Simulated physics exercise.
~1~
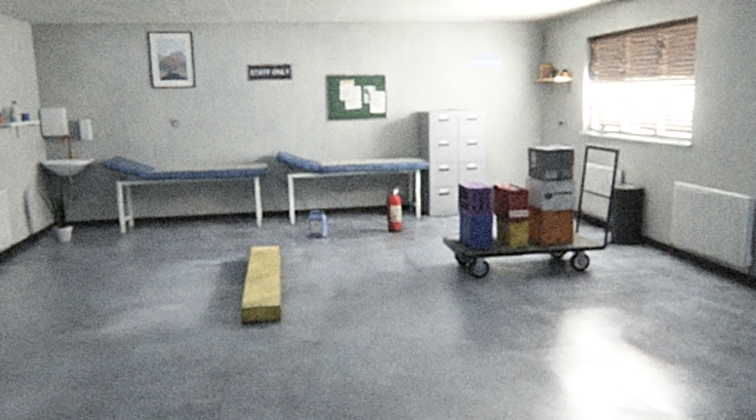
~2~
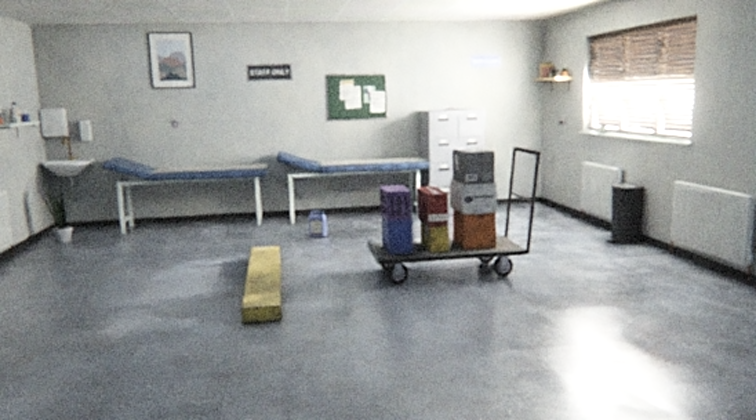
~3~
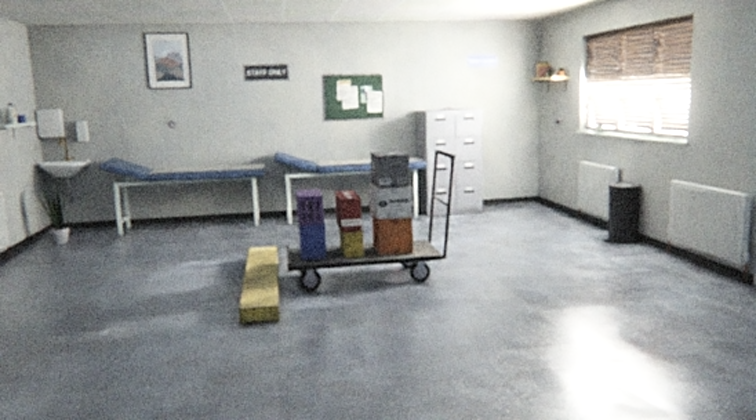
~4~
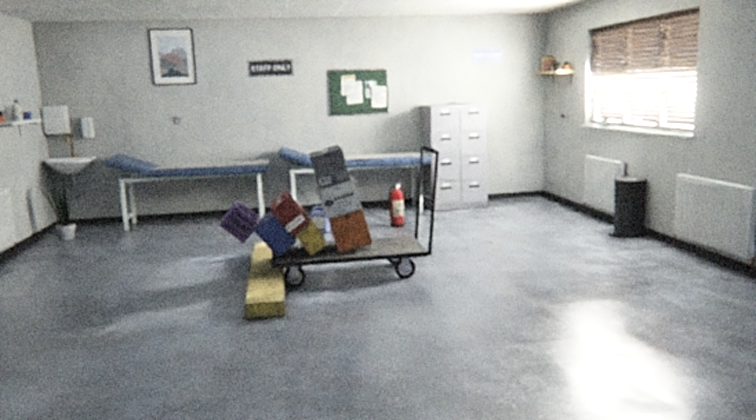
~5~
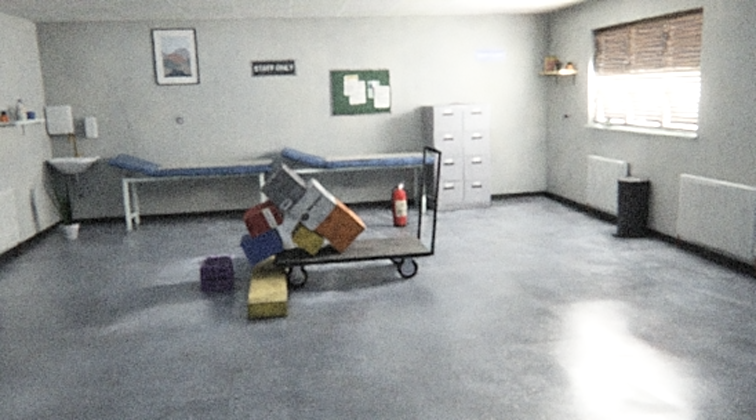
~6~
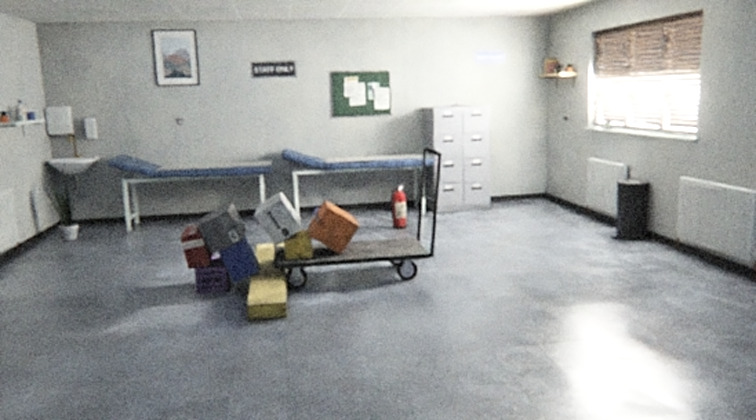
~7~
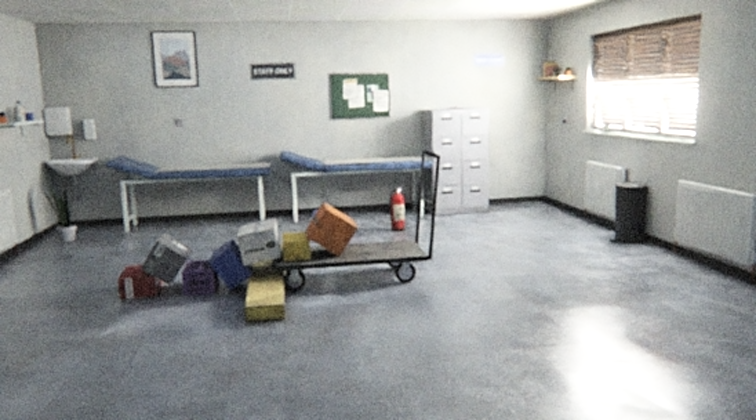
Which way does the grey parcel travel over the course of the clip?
The grey parcel moves to the left, first riding on the trolley and then tumbling off beyond its front edge.
